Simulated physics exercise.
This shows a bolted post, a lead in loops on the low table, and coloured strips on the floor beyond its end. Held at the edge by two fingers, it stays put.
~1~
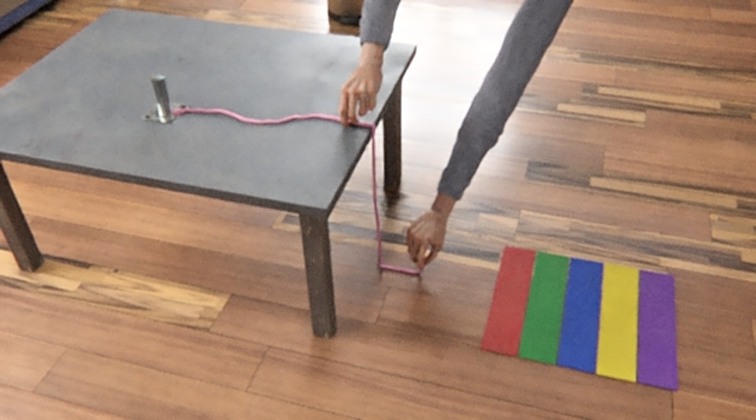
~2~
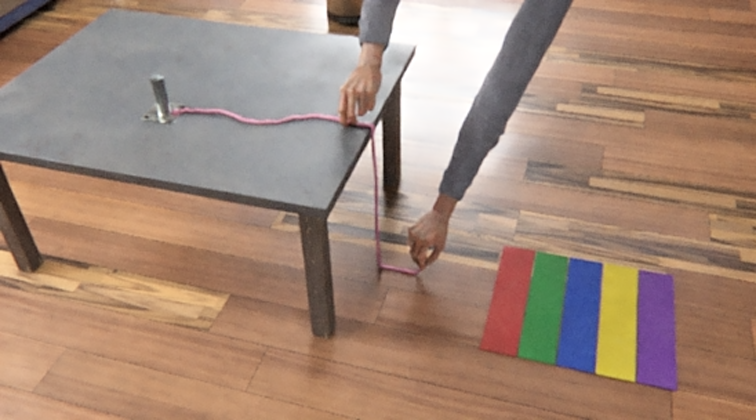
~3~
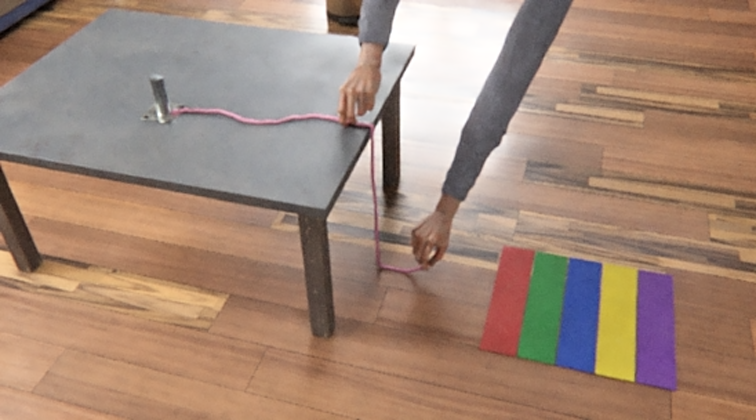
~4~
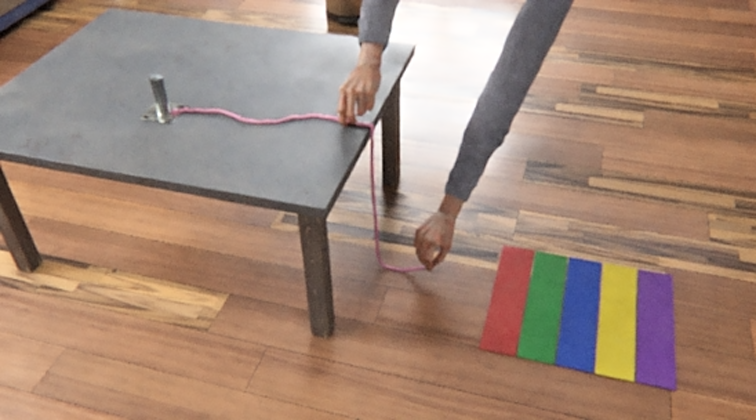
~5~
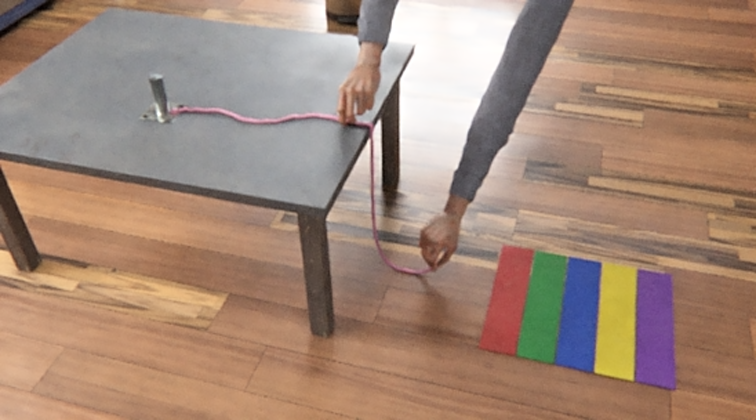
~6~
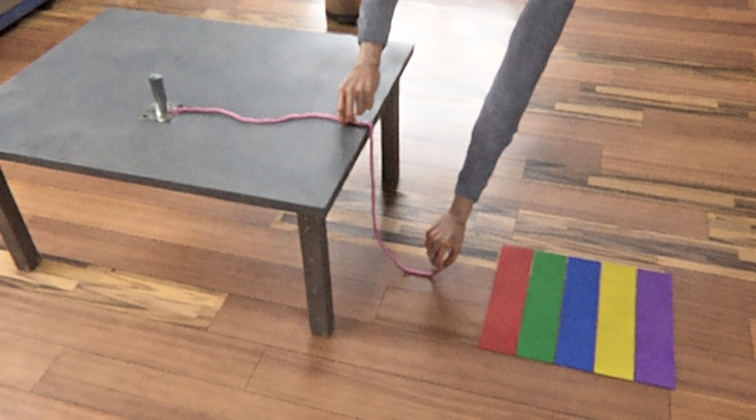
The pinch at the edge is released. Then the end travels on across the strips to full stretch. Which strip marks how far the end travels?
The green strip.
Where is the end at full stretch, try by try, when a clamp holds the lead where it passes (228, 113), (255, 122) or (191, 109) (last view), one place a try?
Approximately (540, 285), (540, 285) and (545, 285), respectively.
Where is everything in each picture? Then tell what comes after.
End (423, 264); red (503, 332); green (540, 339); blue (578, 347); yellow (617, 355); purple (657, 364), in the first picture.
End (425, 265); lead through (205, 112) (266, 122) (338, 119) (374, 157) (376, 211) (379, 262), in the second picture.
End (428, 266), in the third picture.
End (431, 266); lead through (204, 111) (265, 122) (337, 119) (372, 157) (375, 211) (380, 262), in the fourth picture.
End (437, 267), in the fifth picture.
End (442, 267); lead through (204, 111) (264, 121) (336, 118) (372, 156) (373, 210) (395, 260), in the sixth picture.
Soon after, end near (489, 276); short of the strips.
After that, end near (525, 283); over red.
At the stop, end near (546, 287); over green. It gets as far as the green strip.
